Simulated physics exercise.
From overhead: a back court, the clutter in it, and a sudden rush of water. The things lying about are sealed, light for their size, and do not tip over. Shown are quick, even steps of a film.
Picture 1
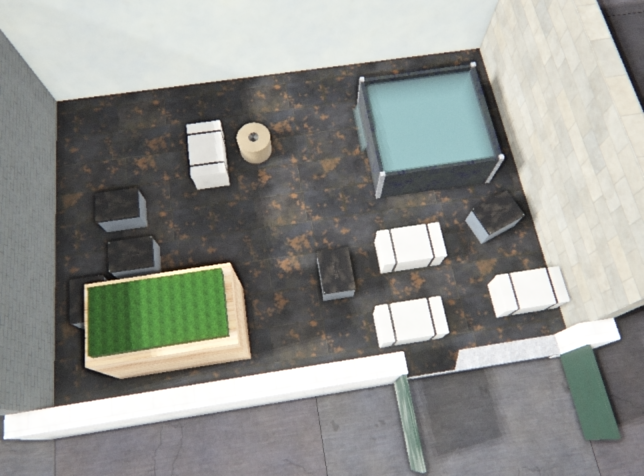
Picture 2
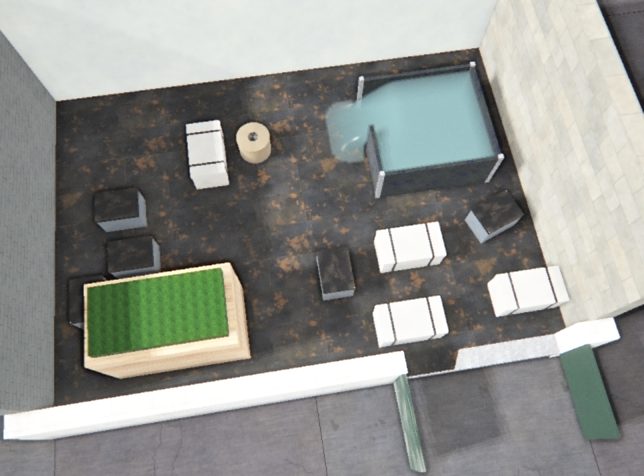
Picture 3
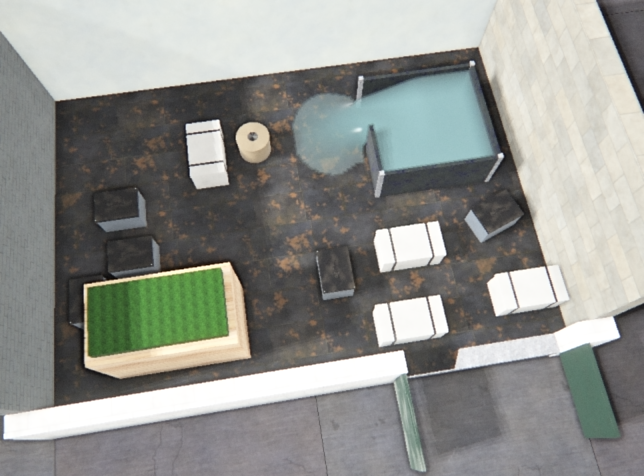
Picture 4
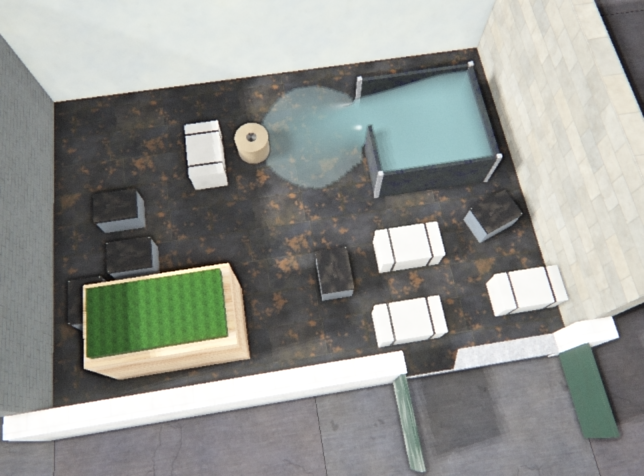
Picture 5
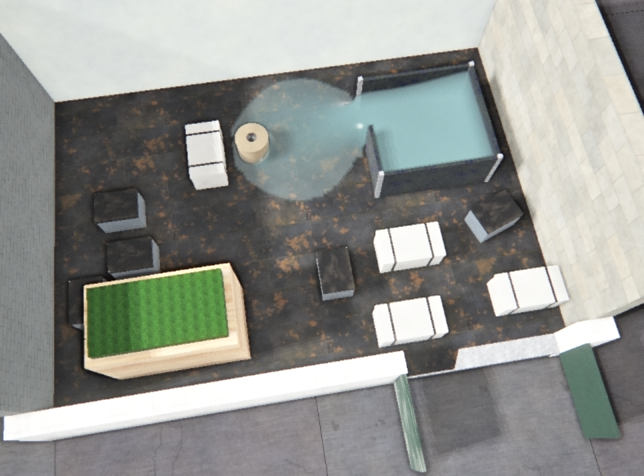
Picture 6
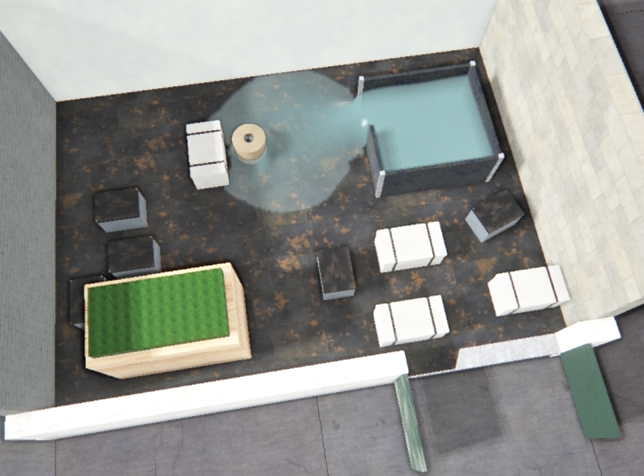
Water burst out through the left side of the raised pool and spread leftward in a widening round sheet, surrounding the small tan spool and reaching the white box, while the other objects stayed put.
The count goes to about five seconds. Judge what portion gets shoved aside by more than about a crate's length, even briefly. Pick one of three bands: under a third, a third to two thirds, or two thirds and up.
A third to two thirds.
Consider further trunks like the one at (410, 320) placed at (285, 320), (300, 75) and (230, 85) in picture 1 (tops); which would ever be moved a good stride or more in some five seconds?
Results - 1: Doesn't go far; 2: Doesn't go far; 3: Ends up far away.
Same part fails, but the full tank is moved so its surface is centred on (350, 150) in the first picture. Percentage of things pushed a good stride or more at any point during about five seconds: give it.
About 50 per cent.
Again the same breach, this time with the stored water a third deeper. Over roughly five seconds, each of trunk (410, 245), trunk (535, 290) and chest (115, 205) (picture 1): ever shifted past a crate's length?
Going through them, I'd say never got there, then never got there, then got there.
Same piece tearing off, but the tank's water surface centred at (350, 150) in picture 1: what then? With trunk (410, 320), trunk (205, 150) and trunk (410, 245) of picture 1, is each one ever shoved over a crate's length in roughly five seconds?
Well, the first one didn't get far, the second got driven a long way, and the third didn't get far.
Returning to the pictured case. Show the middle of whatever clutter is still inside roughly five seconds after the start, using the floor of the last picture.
Their average sits at about pixel (280, 272).
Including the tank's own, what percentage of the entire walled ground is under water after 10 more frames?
Close to 45 per cent, tank included.
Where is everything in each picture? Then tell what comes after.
A tub at (253, 137), on the bottom; a trunk at (205, 148) rests on the ground; 0 of 10 have shifted, in the first picture.
A tub at (253, 137) rests on the ground; a trunk at (205, 148) rests on the ground; 0 of 10 have shifted, in the second picture.
A tub at (252, 137), on the bottom; a trunk at (205, 148) rests on the ground; 0 of 10 have shifted, in the third picture.
A tub at (251, 137), on the bottom; a trunk at (203, 148) rests on the ground; 0 of 10 have shifted, in the fourth picture.
A tub at (251, 137) rests on the ground; a trunk at (204, 148) rests on the ground; 0 of 10 have shifted, in the fifth picture.
A tub at (248, 138), on the bottom, close to its start; a trunk at (205, 148), on the bottom; 1 of 10 have shifted, in the sixth picture.
A moment on, 0 of 10 are well off their spots; 0 afloat.
Next, 2 of 10 are well off their spots; 0 afloat.
Later, 4 of 10 are well off their spots; 2 afloat.
In the end, 5 of 10 are well off their spots, and 5 have been at some point; 4 afloat.
